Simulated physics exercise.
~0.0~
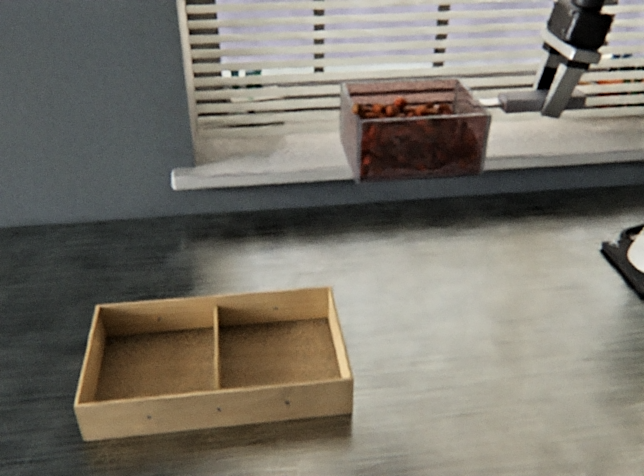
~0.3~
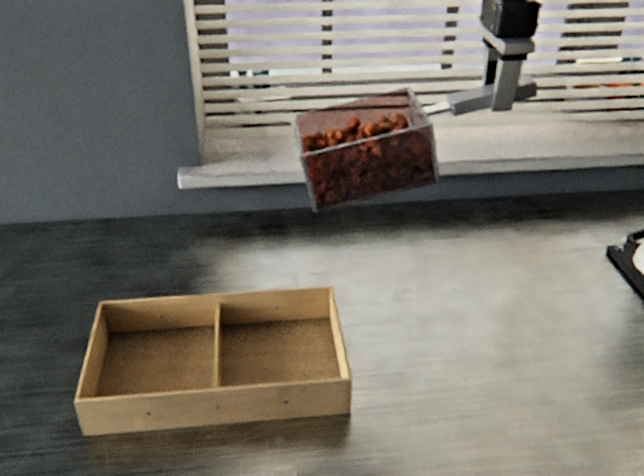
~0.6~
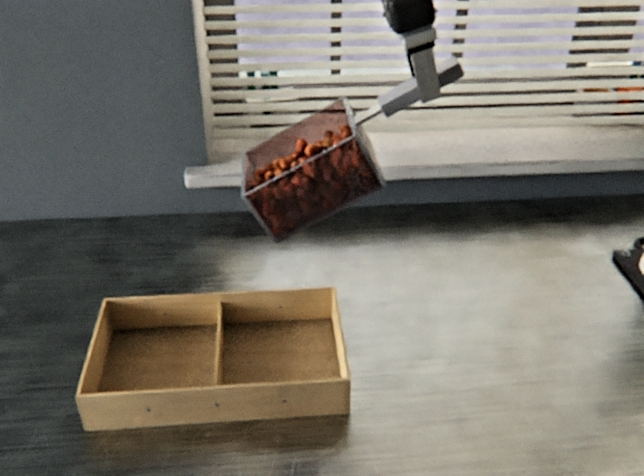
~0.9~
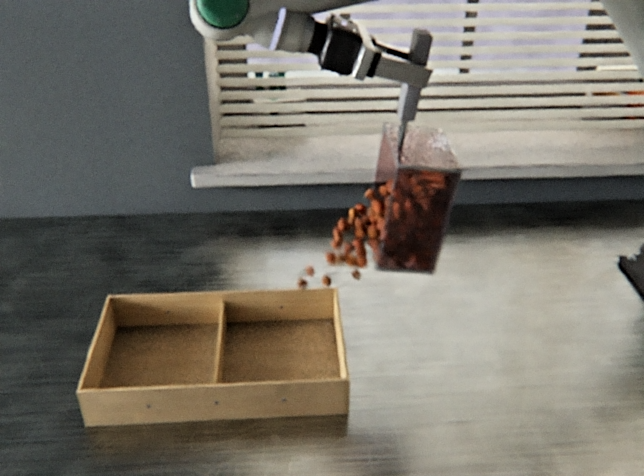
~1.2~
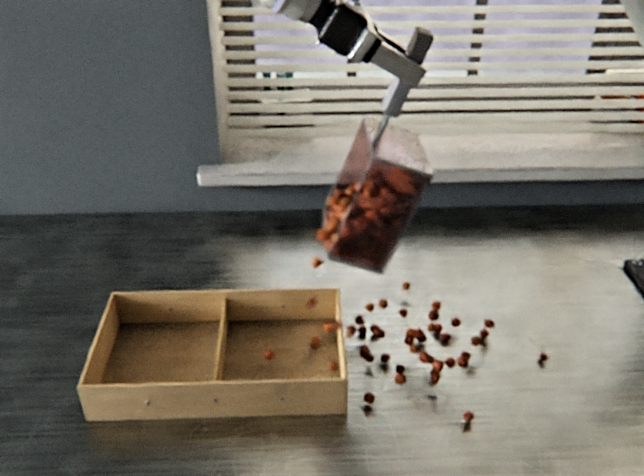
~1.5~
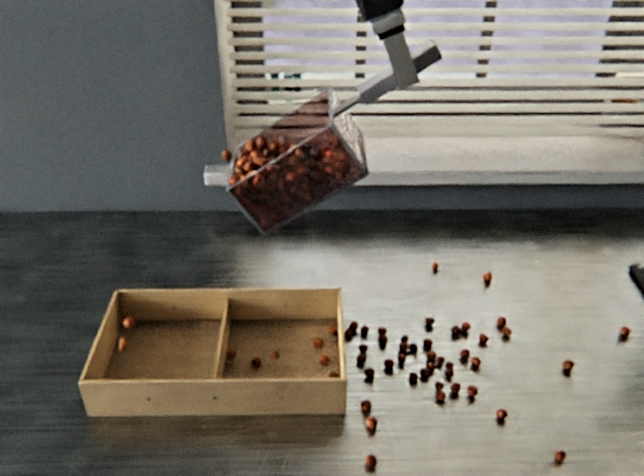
On a dark tabletop before a window blind, a robot arm carries a clear box of hazelnuts left, tips it steeply beside a divided wooden crate, then tilts it partly back, leaving most nuts in the box, a few in the crate and many scattered on the table.
